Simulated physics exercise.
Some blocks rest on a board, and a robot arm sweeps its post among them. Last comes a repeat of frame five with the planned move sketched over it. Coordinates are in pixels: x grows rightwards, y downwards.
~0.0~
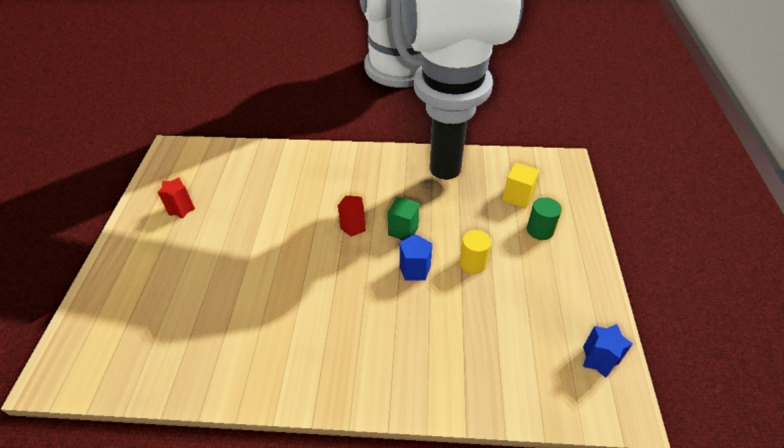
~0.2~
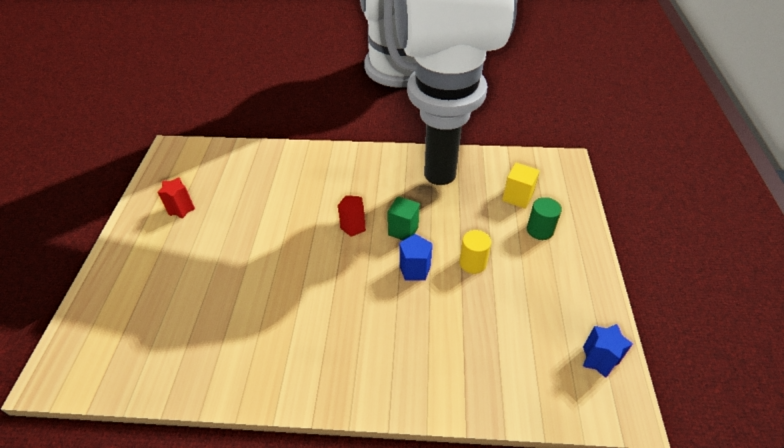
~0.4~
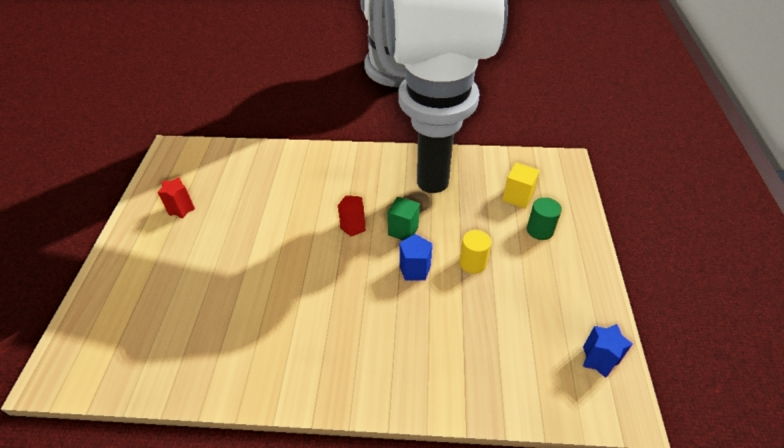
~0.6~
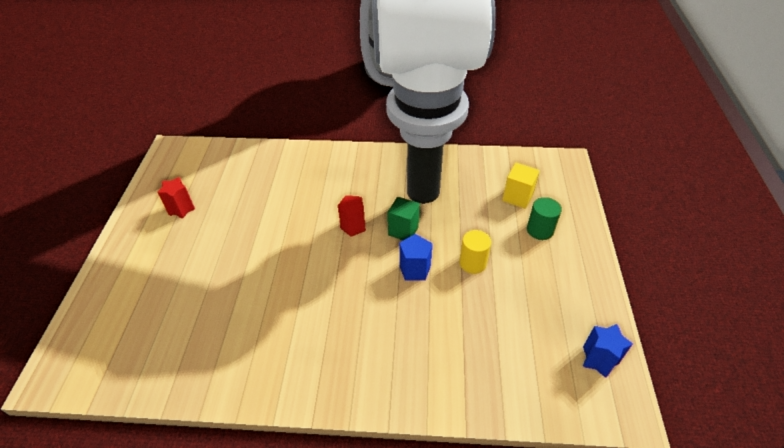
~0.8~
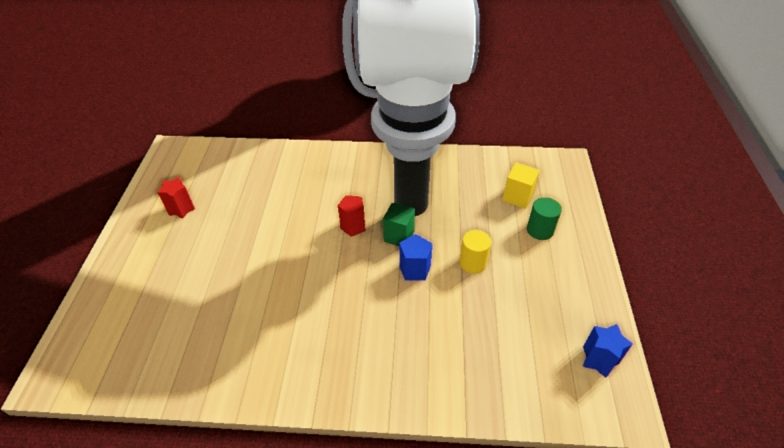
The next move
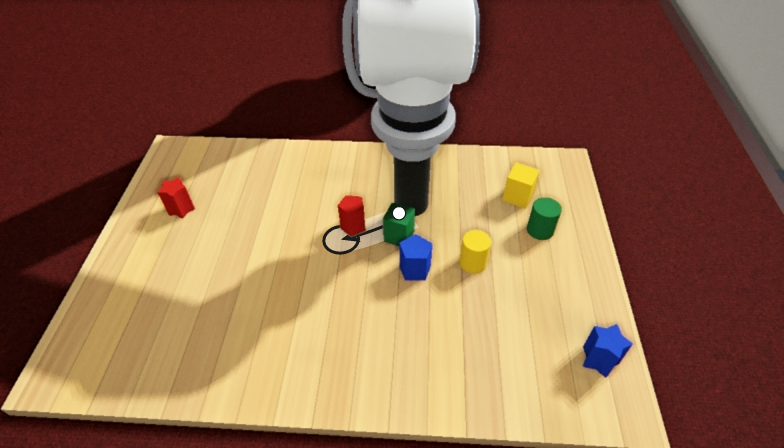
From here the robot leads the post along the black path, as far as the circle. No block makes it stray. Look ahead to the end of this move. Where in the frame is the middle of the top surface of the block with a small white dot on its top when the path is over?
Answer: (382, 229).
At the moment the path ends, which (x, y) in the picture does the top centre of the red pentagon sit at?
Around (313, 205).
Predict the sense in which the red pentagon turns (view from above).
It turns round clockwise.
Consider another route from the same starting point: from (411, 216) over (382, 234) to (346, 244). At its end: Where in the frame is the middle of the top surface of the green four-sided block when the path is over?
Its top middle will sit at (373, 240).
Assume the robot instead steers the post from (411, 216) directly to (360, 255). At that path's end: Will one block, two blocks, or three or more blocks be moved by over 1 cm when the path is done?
Answer: 1.
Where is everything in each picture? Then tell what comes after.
In the first picture, post tip at (445, 169); block tops, red pentagon at (351, 203); green four-sided block at (404, 207); blue pentagon at (416, 247).
In the second picture, post at (440, 175); blocks unchanged.
In the third picture, post at (433, 182); blocks unchanged.
In the fourth picture, post at (423, 192); blocks unchanged.
In the fifth picture, post at (411, 205); red pentagon at (351, 203); green four-sided block at (399, 213); blue pentagon at (416, 247).
Path on the board, from (411, 216) over (377, 229) to (341, 239); the dot is on the green four-sided block.
The first path, step by step. Halfway along, post at (376, 217); red pentagon at (346, 204); green four-sided block at (382, 229), turned 45° anticlockwise.
At the end, post at (340, 228); red pentagon at (313, 205), turned 50° clockwise; green four-sided block at (382, 229), turned 45° anticlockwise; blue pentagon in place.
